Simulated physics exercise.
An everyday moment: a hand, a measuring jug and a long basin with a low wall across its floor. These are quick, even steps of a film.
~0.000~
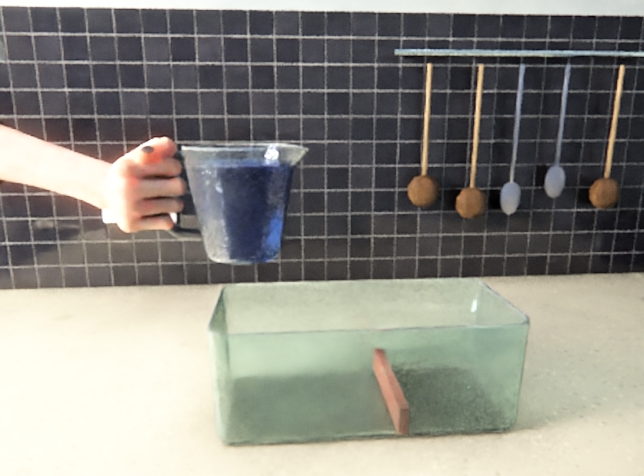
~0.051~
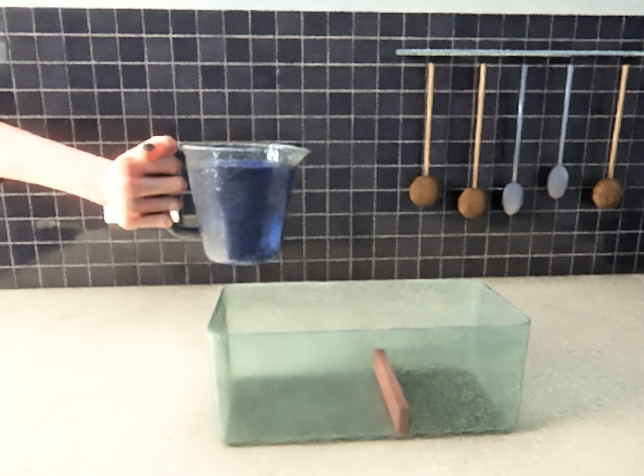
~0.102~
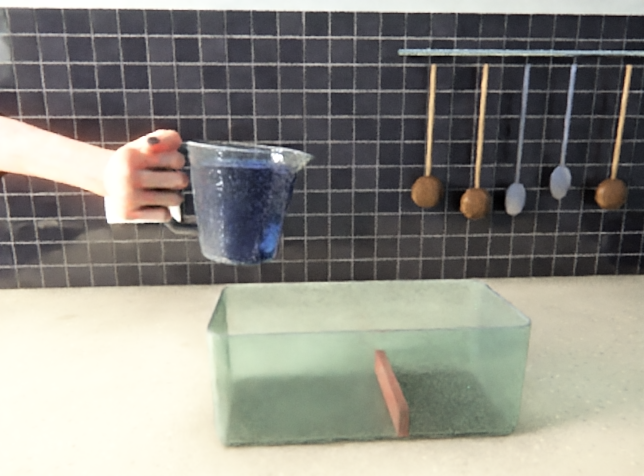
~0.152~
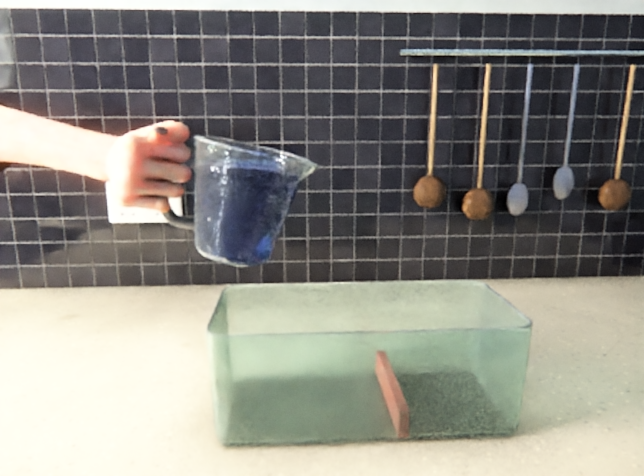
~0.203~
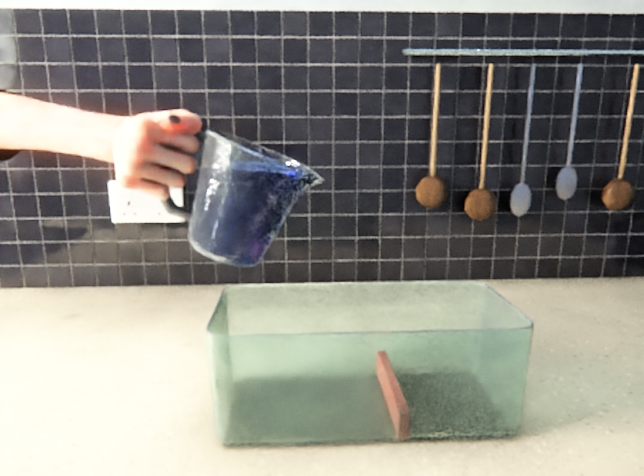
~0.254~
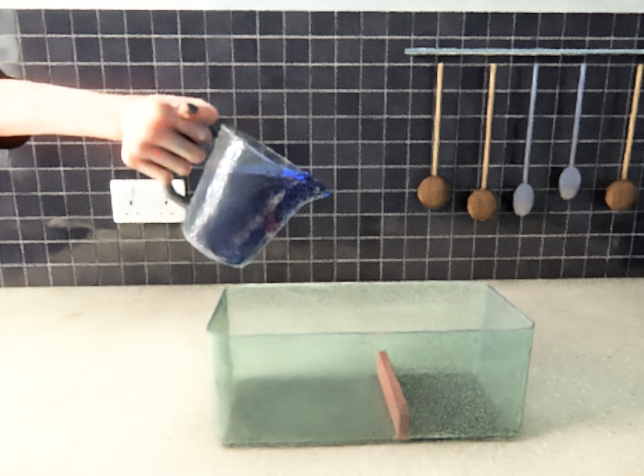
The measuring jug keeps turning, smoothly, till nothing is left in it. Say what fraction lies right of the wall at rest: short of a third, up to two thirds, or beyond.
It comes to not even a third.
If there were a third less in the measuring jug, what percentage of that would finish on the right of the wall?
Near 10 %.
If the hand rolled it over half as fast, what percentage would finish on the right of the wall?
Roughly 25 in a hundred.
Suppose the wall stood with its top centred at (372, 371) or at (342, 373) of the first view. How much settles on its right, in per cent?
In turn 30 and 70 in a hundred.
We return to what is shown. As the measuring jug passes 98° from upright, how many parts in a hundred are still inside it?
Roughly 45 in a hundred.
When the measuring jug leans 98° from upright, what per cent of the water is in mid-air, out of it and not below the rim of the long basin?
Close to 25 per cent.
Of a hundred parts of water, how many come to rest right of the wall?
Some 20 per cent.
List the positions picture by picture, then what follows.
Tilt 0°; pouring edge (309, 148); surface from (191, 164) to (292, 163); the long basin's rim runs from (216, 308) to (503, 300); the wall's top is at (389, 375), in the first frame.
Tilt 2°; pouring edge (311, 150); surface from (192, 163) to (294, 164), in the second frame.
Tilt 6°; pouring edge (314, 156); surface from (196, 161) to (297, 167), in the third frame.
Tilt 13°; pouring edge (320, 165); surface from (201, 161) to (303, 169), in the fourth frame.
Tilt 22°; pouring edge (325, 179); surface from (203, 169) to (313, 174), in the fifth frame.
Tilt 34°; pouring edge (328, 195); surface from (204, 181) to (323, 185); 1 per cent is over the edge, in the sixth frame.
A moment on, the measuring jug is tipped on its side and 44 per cent is still to pour, 28 is left of the wall and 5 right of it.
Next, the measuring jug is tipped right over and 5 per cent is still to pour, 79 is left of the wall and 9 right of it.
Then the measuring jug is tipped right over and 0 per cent is still to pour, 82 is left of the wall and 15 right of it.
Later the measuring jug is tipped right over and 0 per cent is still to pour, 80 is left of the wall and 17 right of it.
Finally, 80 per cent lies left of the wall, 18 right of it and 3 outside.
